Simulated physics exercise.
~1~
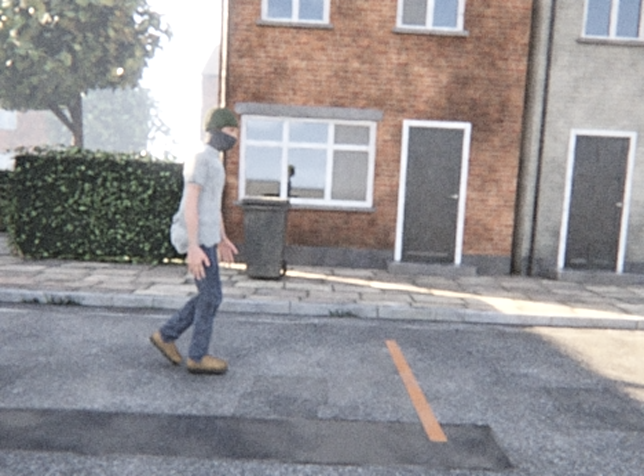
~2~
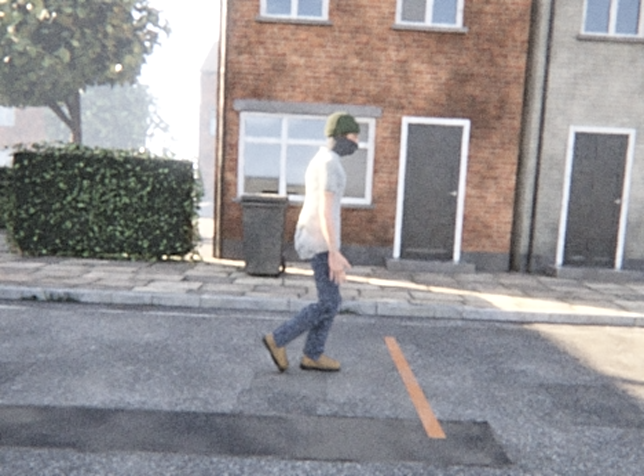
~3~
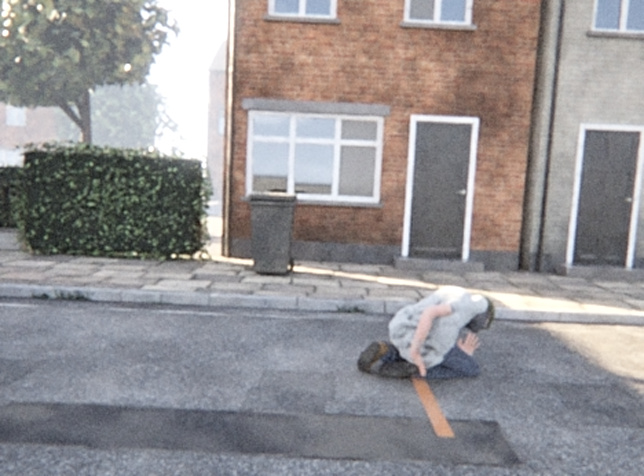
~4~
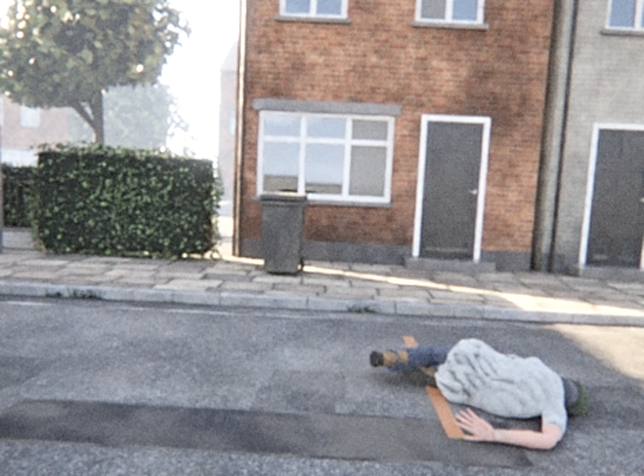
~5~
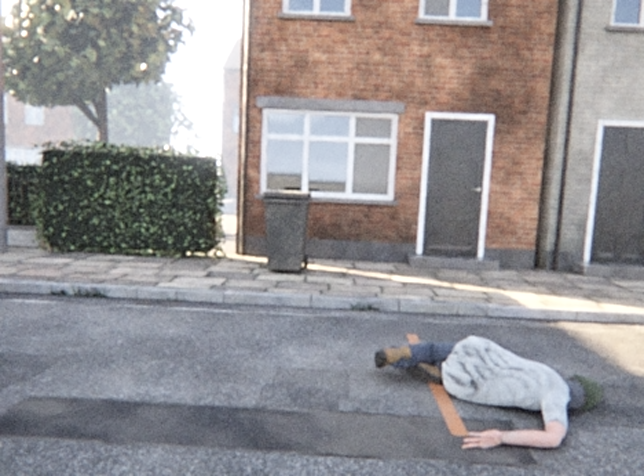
A street is seen from across the road, with a brick house, grey doors, a dark bin and a green hedge beneath a tree at left. An orange strip of tape lies on the grey asphalt. A person in a pale shirt, blue jeans, brown shoes, a green cap and a dark face covering walks right toward it. Near the tape the person drops into a low, folded crouch, head down, then topples to the right as the view shifts slightly. The person ends lying still, hips, chest and head beyond the tape, feet trailing back across it.
